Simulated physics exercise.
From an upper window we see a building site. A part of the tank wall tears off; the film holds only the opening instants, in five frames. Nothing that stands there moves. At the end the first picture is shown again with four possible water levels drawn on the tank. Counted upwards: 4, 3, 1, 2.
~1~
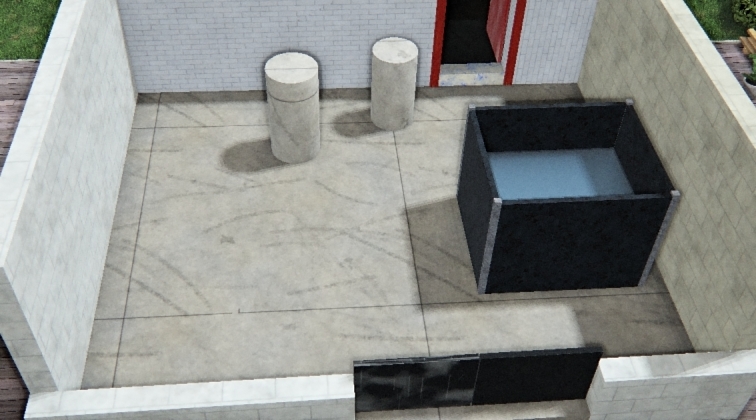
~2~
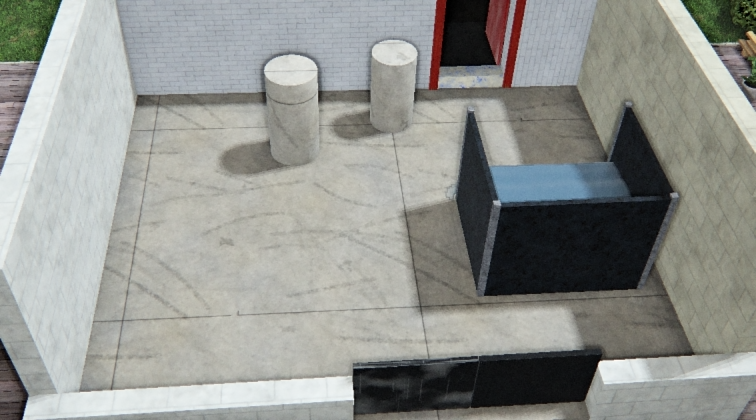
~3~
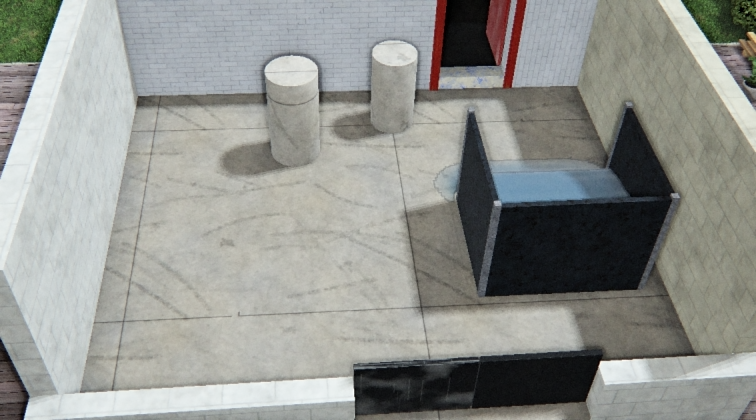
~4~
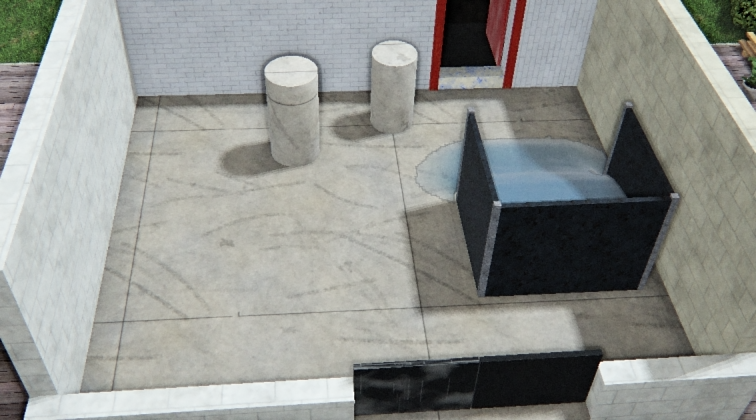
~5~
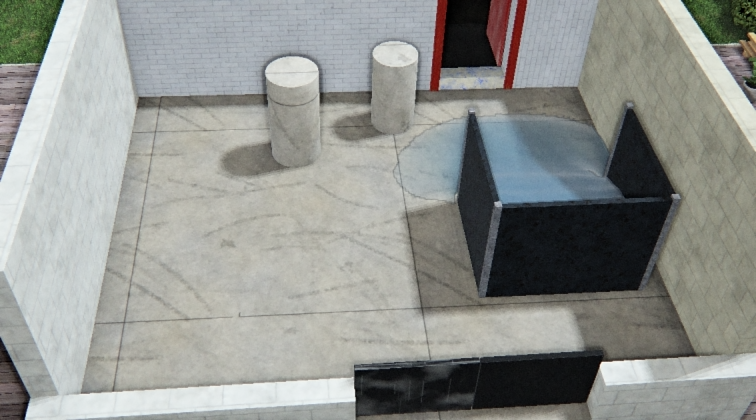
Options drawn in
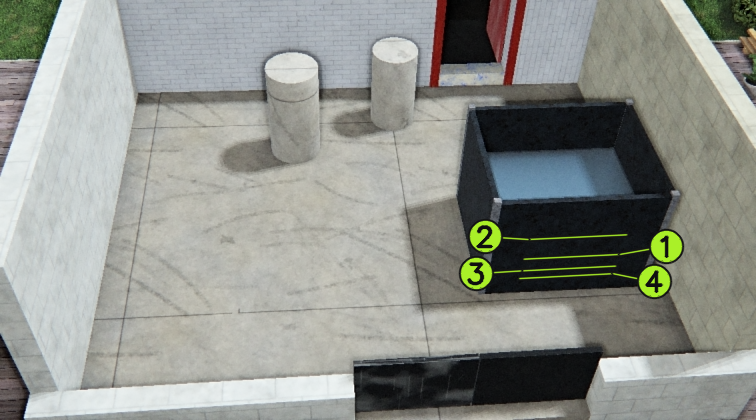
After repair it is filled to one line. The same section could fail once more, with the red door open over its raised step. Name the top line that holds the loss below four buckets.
Line 3.
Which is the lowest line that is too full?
That is line 1.
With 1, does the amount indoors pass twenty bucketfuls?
No, less.
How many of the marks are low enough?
Two.
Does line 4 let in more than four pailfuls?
No, that is safe.
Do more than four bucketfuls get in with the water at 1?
Yes, it does.
In lime, 1 at (572, 256); 2 at (577, 237); 3 at (568, 268); 4 at (566, 276); from the bottom up 4, 3, 1, 2.
If 1 is chosen, about 7 bucketfuls get in.
If 2 is chosen, dozens of bucketfuls pour in.
If 3 is chosen, a splash gets over, under a bucket.
If 4 is chosen, nothing gets over.
